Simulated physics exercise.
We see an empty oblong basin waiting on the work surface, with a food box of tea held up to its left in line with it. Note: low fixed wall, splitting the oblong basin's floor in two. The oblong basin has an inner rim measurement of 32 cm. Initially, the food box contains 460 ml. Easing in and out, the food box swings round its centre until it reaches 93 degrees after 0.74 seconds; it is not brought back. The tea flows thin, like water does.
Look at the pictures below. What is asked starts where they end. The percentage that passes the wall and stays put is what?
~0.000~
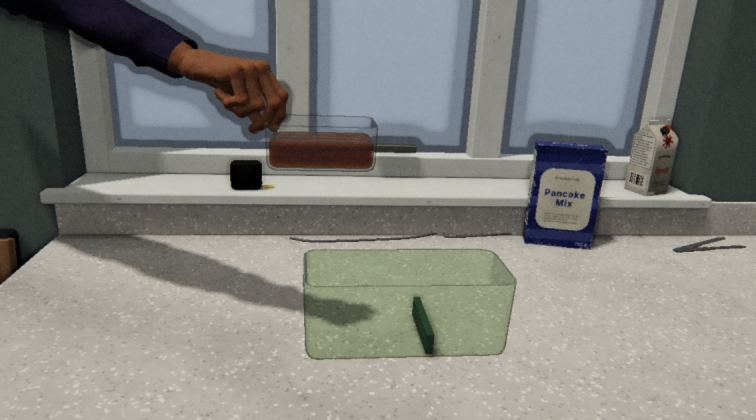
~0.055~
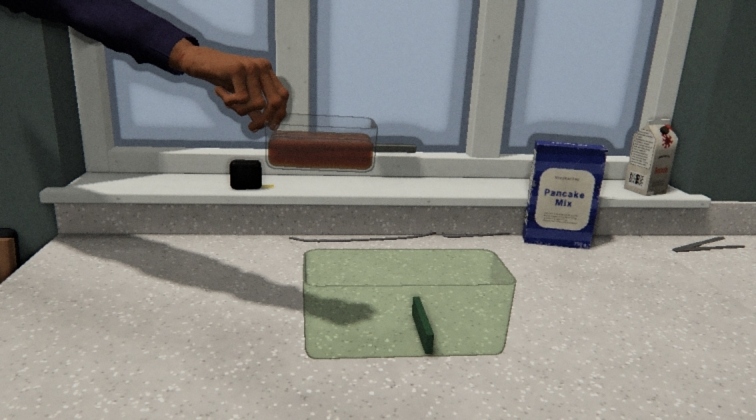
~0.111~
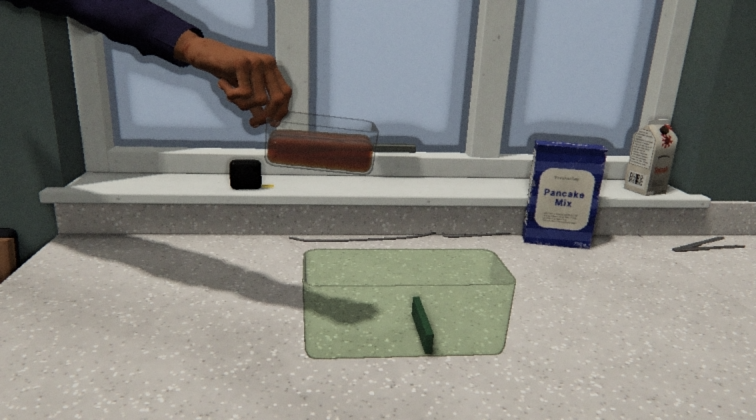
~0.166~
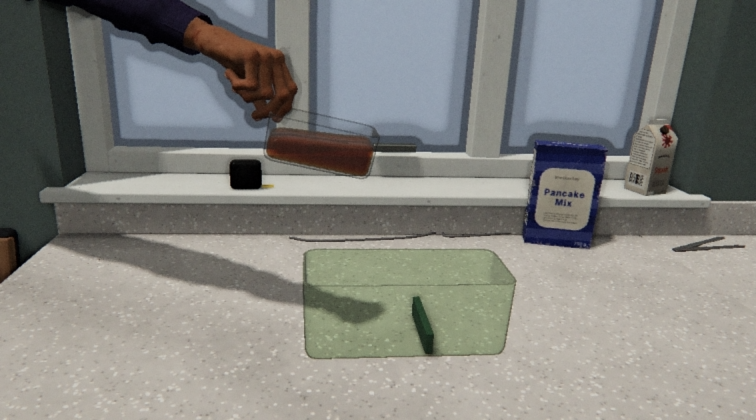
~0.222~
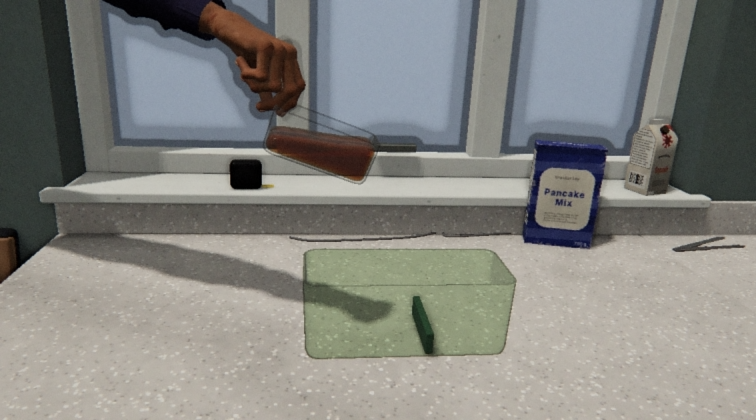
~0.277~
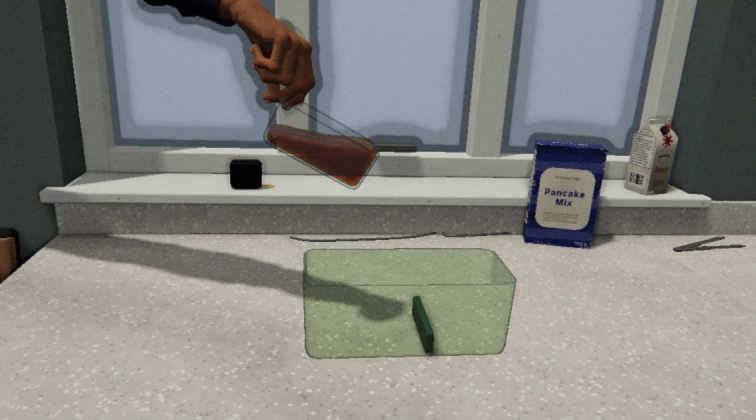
It is about 19 per cent.
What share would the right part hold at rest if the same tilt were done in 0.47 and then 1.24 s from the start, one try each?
The first try gives 10 percent and the second 25 percent.
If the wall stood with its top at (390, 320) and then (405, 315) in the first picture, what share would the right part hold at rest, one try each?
First 65, then 55 per cent.
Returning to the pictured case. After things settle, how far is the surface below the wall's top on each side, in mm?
It's around 20 mm on the left side and around 30 mm on the right side.
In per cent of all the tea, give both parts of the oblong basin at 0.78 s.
Near 66 on the left, 16 on the right.
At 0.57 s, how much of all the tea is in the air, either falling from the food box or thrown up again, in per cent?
Roughly 58 percent.
Then, 0.57 s in, the tilt is 81° and 24 per cent is still to pour, 18 is left of the wall and 0 right of it.
Then, 0.78 s in, the tilt is 93° and 11 per cent is still to pour, 66 is left of the wall and 16 right of it.
Then, 1.00 s in, the tilt is 93° and 3 per cent is still to pour, 72 is left of the wall and 18 right of it.
Then, 1.24 s in, the tilt is 93° and 2 per cent is still to pour, 76 is left of the wall and 19 right of it.
Finally, 78 per cent lies left of the wall, 19 right of it and 3 outside.
